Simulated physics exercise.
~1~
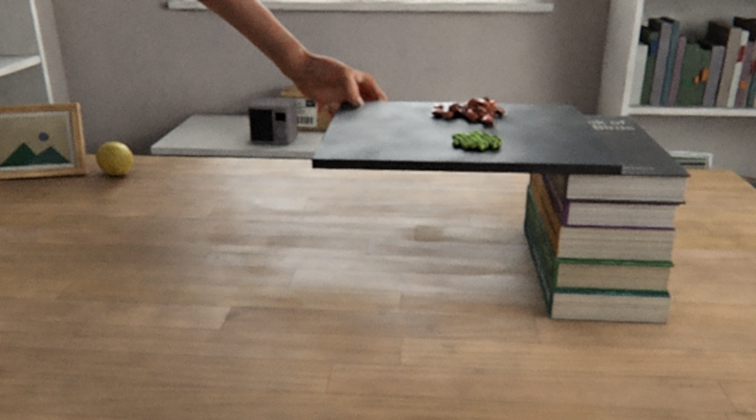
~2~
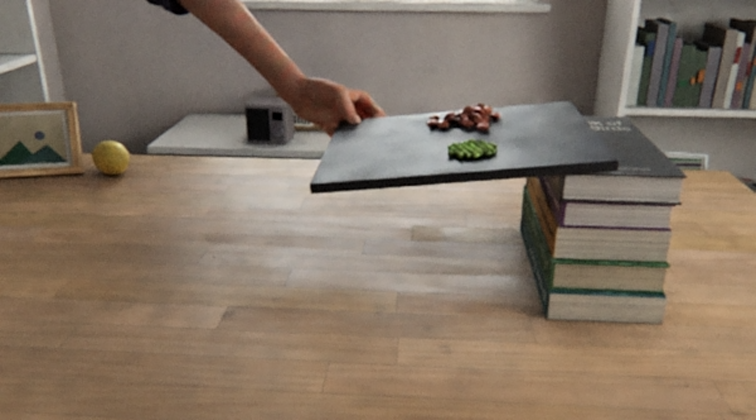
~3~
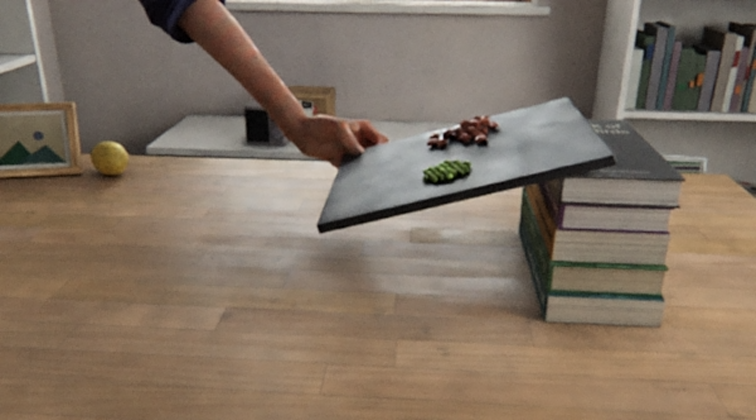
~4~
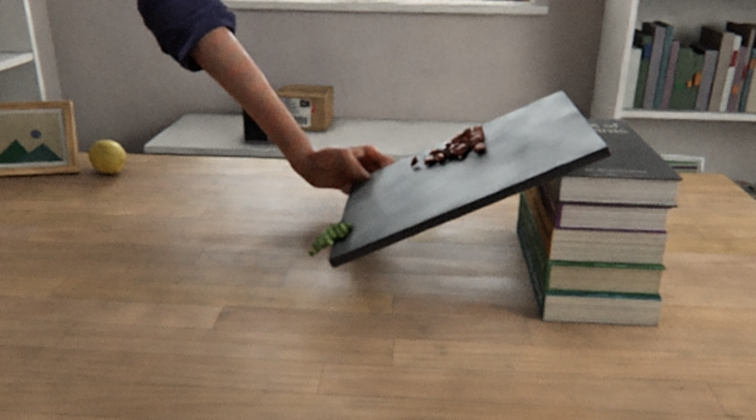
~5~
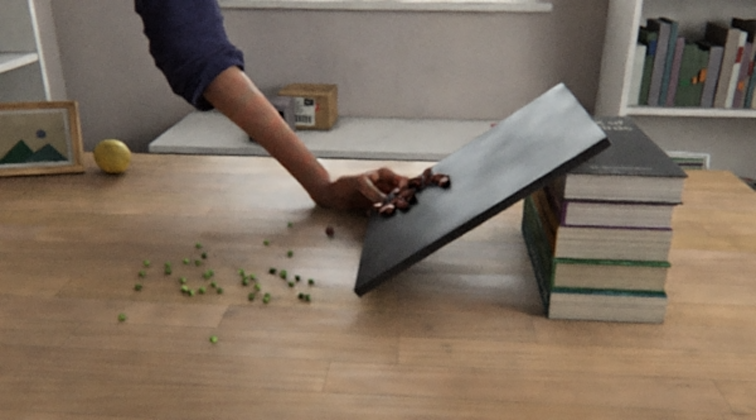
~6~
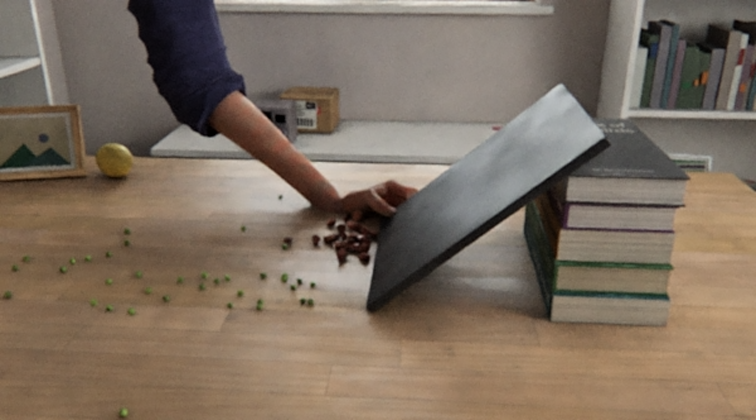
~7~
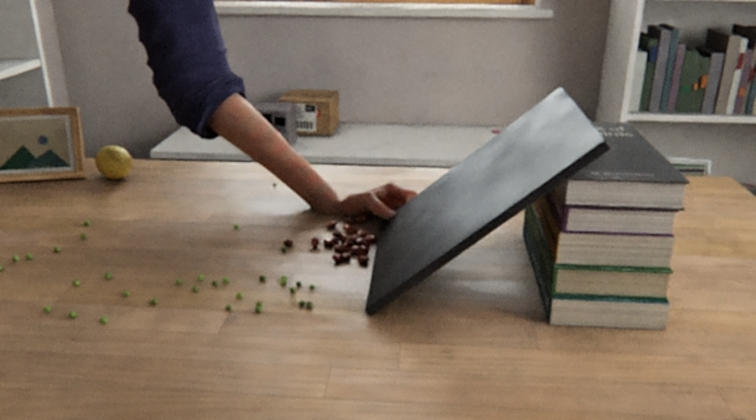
At the start, a hand holds up the left end of a dark board whose right end rests on a stack of books, with a small green heap in front and a reddish-brown heap behind. The hand lowers its end, and the board tilts steadily toward the wooden table. The green pieces slide down first and spill off the lower edge, scattering leftward as little round bits. The brown pieces then slide down after them. Finally, the board rests as a steep ramp, the brown pieces mostly clustered at its foot and the green ones spread much farther across the table.
